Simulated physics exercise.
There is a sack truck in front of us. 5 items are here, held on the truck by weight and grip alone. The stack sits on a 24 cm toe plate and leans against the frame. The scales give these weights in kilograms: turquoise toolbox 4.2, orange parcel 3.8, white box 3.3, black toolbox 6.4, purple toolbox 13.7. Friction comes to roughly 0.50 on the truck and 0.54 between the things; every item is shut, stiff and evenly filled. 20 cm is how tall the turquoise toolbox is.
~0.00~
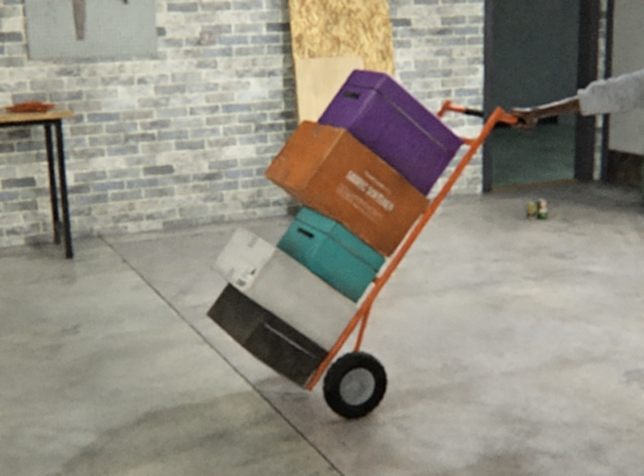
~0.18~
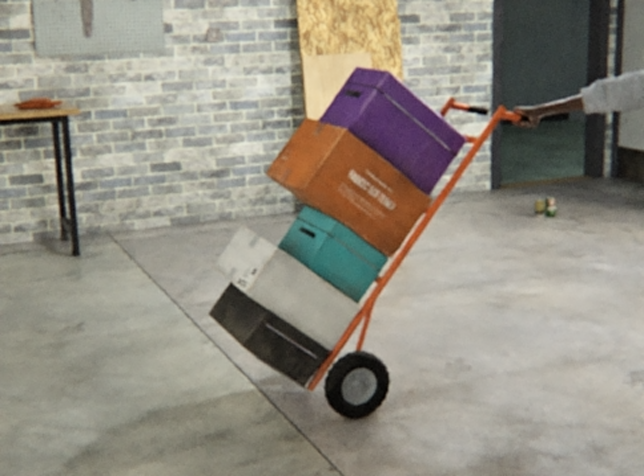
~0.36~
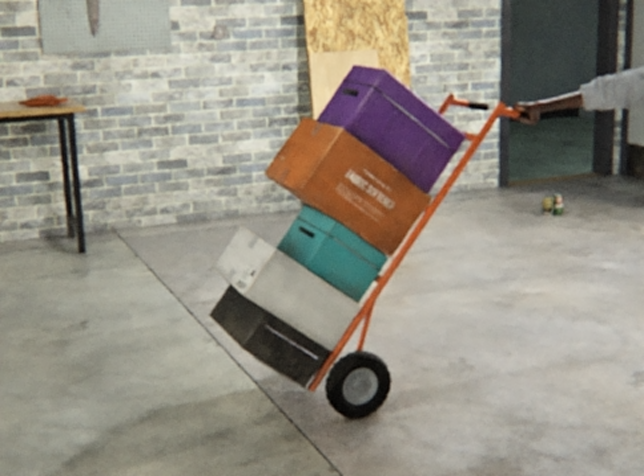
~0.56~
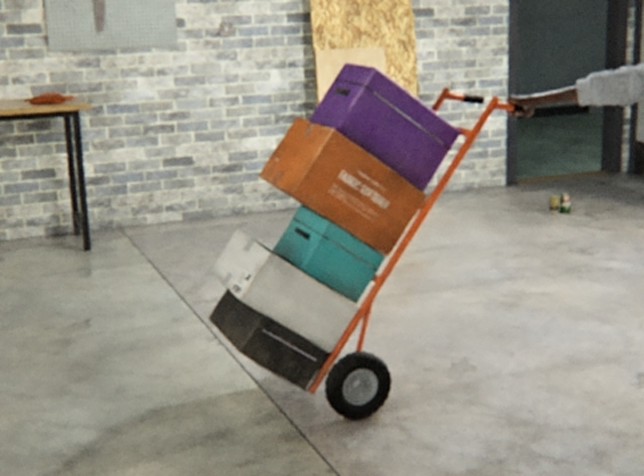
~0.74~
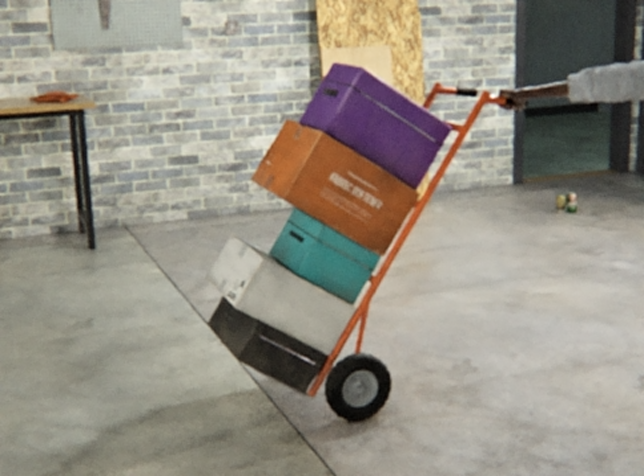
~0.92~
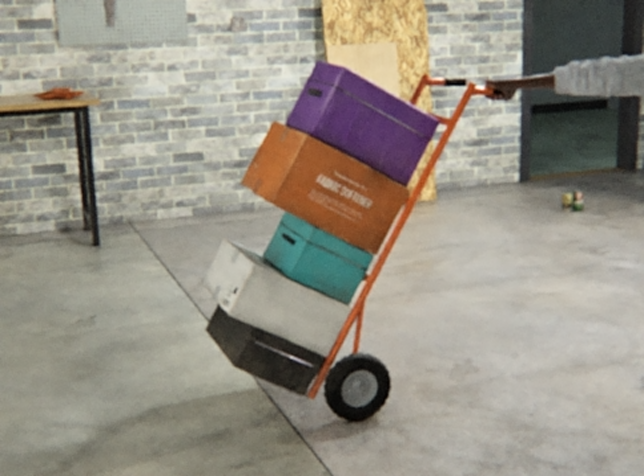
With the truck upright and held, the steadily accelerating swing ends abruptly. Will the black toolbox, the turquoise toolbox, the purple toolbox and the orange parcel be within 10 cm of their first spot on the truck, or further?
The black toolbox most likely sticks around. The turquoise toolbox most likely heads off. The purple toolbox most likely heads off. The orange parcel most likely heads off.
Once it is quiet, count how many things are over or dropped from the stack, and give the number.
All told, 3.
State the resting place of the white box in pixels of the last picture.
Near (245, 340).
After 2.02 s, truck upright; purple toolbox 5° off its base near (210, 153); orange parcel 5° off its base near (215, 228); turquoise toolbox 5° off its base near (252, 285).
After 2.32 s, truck upright; purple toolbox 23° off its base near (154, 167); orange parcel 23° off its base near (184, 236); turquoise toolbox 23° off its base near (238, 278).
After 2.62 s, truck upright; orange parcel and purple toolbox now dropped from the stack; turquoise toolbox 73° off its base near (224, 276).
After 2.82 s, truck upright; turquoise toolbox on its side near (198, 289); black toolbox 8° off its base near (255, 382); white box 8° off its base.
In the end (4.0 s), dropped from the stack, orange parcel and purple toolbox; toppled on the truck, turquoise toolbox; the other 2 under 10 cm from the start. In the last view, black toolbox near (258, 384), turquoise toolbox near (218, 283).
